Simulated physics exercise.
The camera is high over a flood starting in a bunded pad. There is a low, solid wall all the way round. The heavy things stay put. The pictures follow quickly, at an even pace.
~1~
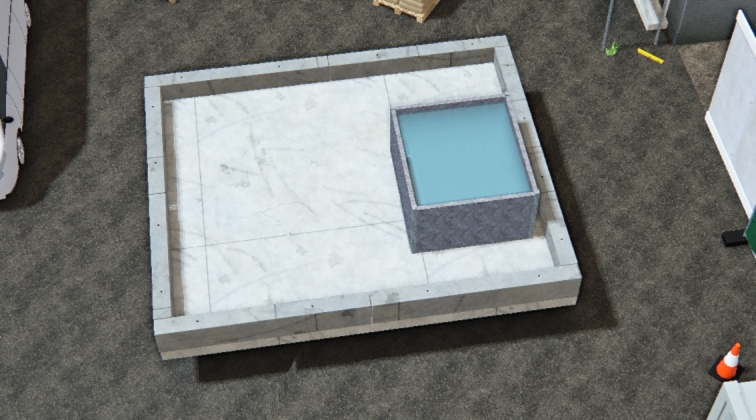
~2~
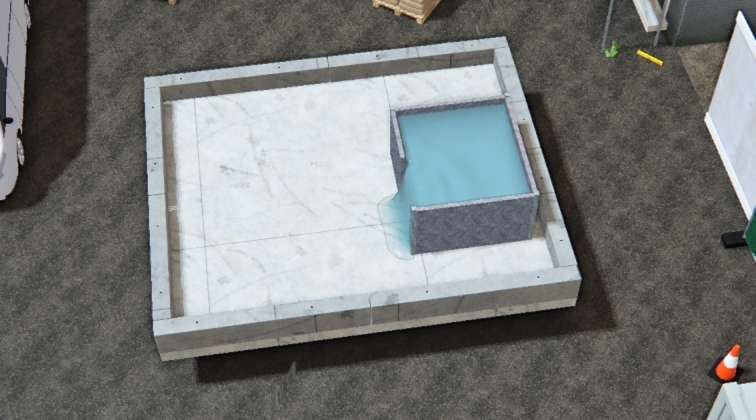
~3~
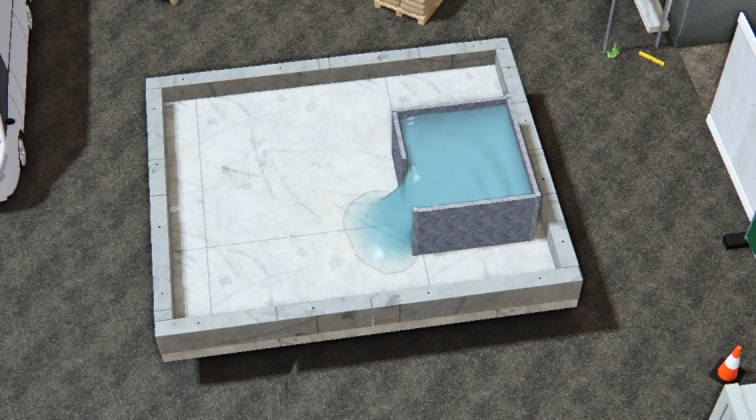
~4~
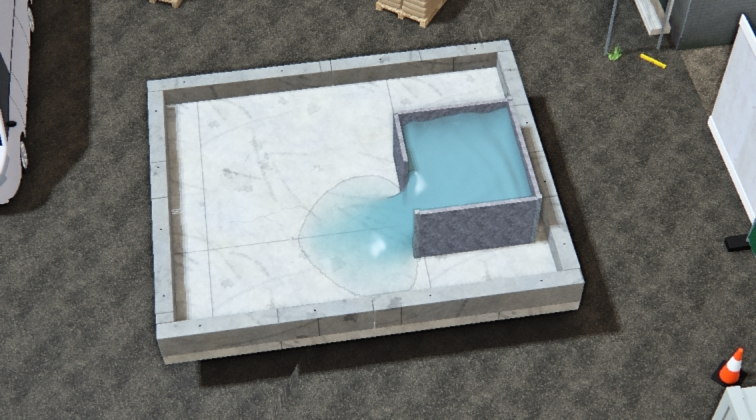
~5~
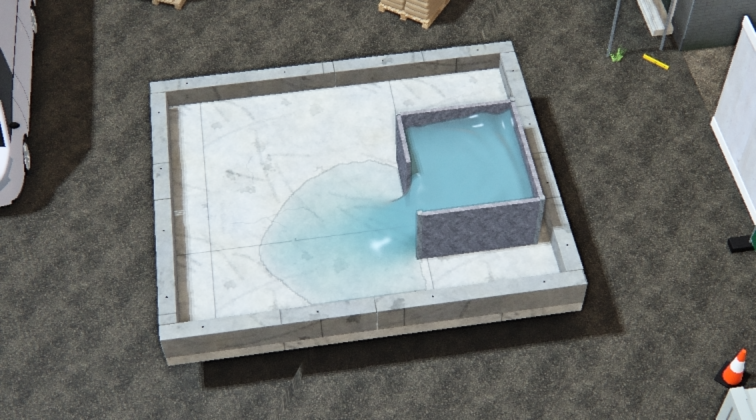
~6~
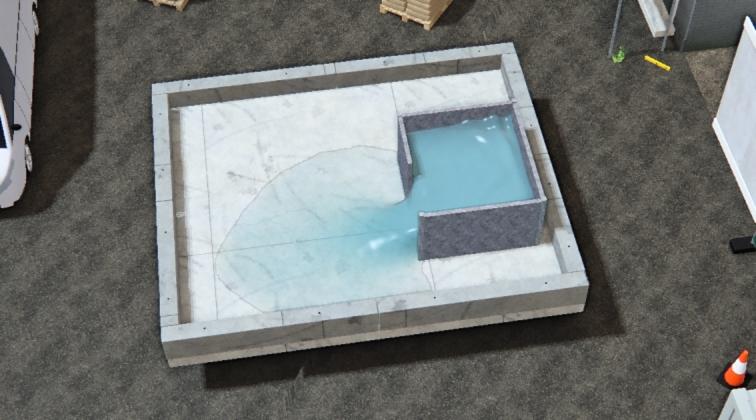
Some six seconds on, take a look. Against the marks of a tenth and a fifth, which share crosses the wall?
The water lost is a modest share, below a tenth.
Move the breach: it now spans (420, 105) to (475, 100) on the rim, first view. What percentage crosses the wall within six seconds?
My estimate is near 8 percent.
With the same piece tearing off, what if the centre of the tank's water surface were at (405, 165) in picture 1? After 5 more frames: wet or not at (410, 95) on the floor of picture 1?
Spared.
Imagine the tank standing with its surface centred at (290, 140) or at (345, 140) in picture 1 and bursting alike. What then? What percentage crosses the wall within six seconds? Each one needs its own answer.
Roughly 10 per cent in the first case and 6 per cent in the second.
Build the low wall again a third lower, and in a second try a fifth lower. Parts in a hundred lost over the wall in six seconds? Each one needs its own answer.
About 14 percent in the first case, about 8 percent in the second.
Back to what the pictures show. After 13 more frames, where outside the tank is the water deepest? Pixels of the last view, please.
About at (182, 304).
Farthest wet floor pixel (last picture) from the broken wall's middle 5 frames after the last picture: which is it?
Somewhere near (174, 147).
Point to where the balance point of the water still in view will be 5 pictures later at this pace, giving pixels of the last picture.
About (384, 225).
A moment on, water covers 45 % of the floor; the low wall has let 0 % over.
Next, water covers 50 % of the floor; the low wall has let 0 % over.
Then, water covers 55 % of the floor; the low wall has let 3 % over.
Later, water covers 70 % of the floor; the low wall has let 4 % over.
In the end, water covers 85 % of the floor; the low wall has let 4 % over.
